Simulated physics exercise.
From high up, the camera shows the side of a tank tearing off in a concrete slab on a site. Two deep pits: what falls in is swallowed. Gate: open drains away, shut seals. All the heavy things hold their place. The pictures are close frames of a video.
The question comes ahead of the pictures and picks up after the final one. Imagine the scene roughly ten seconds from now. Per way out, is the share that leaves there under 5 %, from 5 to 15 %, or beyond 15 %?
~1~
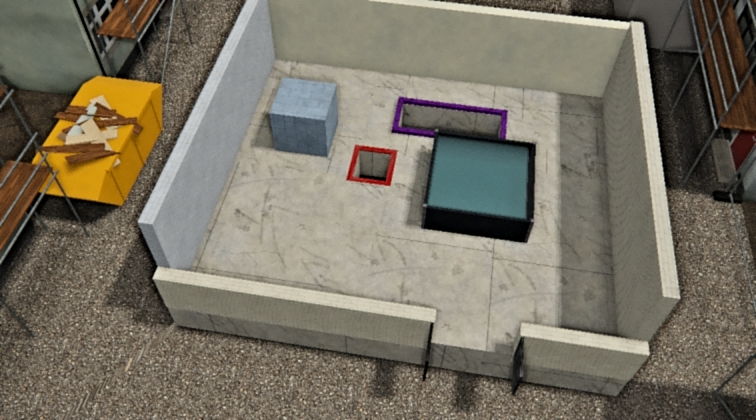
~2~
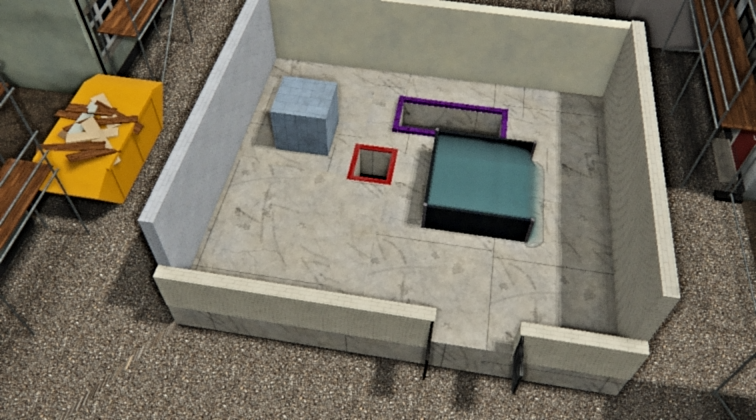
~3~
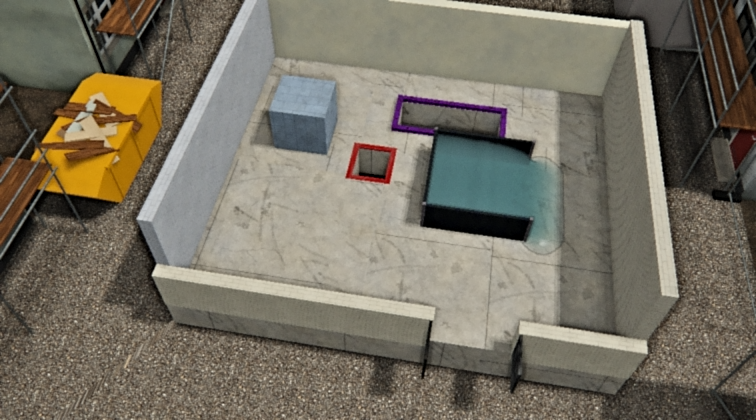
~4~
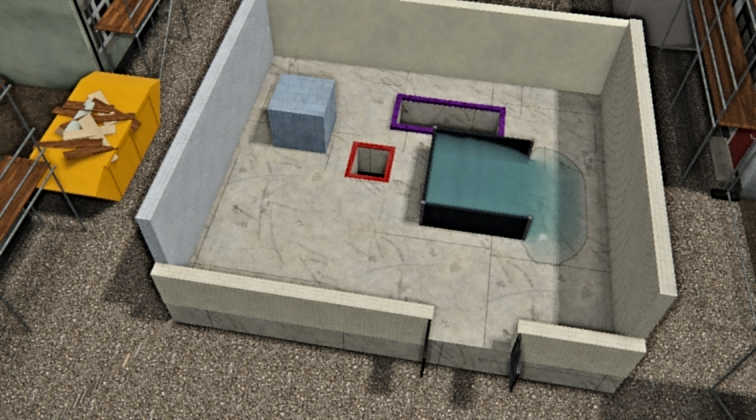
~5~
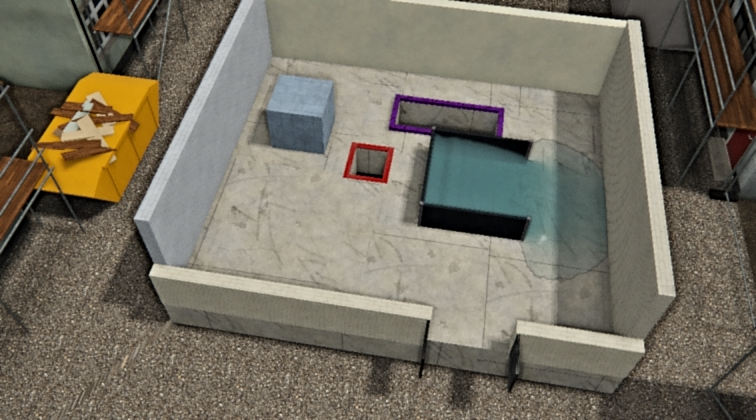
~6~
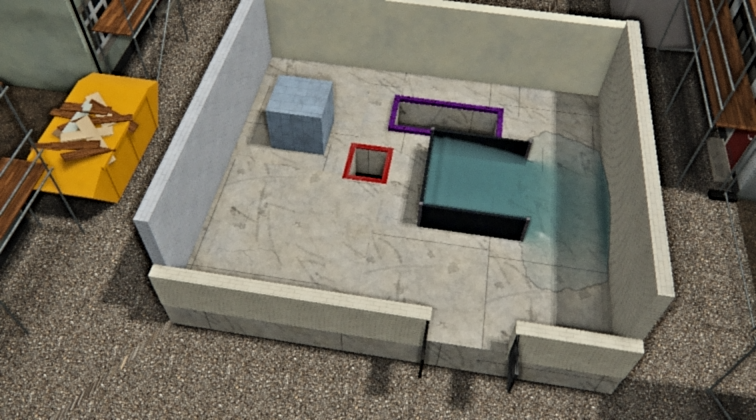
The gate soaks up a medium amount - five to fifteen per cent; the purple pit soaks up scarcely any - beneath five per cent; the red pit soaks up scarcely any - beneath five per cent.
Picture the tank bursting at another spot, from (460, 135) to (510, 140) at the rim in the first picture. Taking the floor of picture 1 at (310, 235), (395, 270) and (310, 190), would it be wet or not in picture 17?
The first would be still unwetted, the second still unwetted and the third still unwetted.
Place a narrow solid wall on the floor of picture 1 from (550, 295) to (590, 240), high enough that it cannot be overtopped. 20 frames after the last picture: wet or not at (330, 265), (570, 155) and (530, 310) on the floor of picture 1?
In that order, I'd expect them to be kept clear of the flood, reached by the flood and reached by the flood.
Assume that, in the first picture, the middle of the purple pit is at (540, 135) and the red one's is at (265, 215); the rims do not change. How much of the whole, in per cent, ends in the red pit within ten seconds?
So the red pit ends up with 6 in a hundred.
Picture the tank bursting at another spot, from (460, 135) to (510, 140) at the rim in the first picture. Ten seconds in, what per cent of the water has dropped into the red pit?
For red, roughly 4 in a hundred.
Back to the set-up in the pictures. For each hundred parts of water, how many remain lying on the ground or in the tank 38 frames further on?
Close to 96 in a hundred.
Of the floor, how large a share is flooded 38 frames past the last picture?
Around 80 percent.
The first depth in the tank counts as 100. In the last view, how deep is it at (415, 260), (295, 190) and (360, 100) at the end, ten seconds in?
Around 4, 10 and 2 %.
A moment on, water covers 15 % of the floor; the gate 0 %, the purple pit 0 %, the red pit 0 %.
Next, water covers 20 % of the floor; the gate 0 %, the purple pit 0 %, the red pit 0 %.
Then, water covers 40 % of the floor; the gate 1 %, the purple pit 0 %, the red pit 0 %.
Later, water covers 80 % of the floor; the gate 4 %, the purple pit 0 %, the red pit 0 %.
In the end, water covers 90 % of the floor; the gate 7 %, the purple pit 0 %, the red pit 1 %.
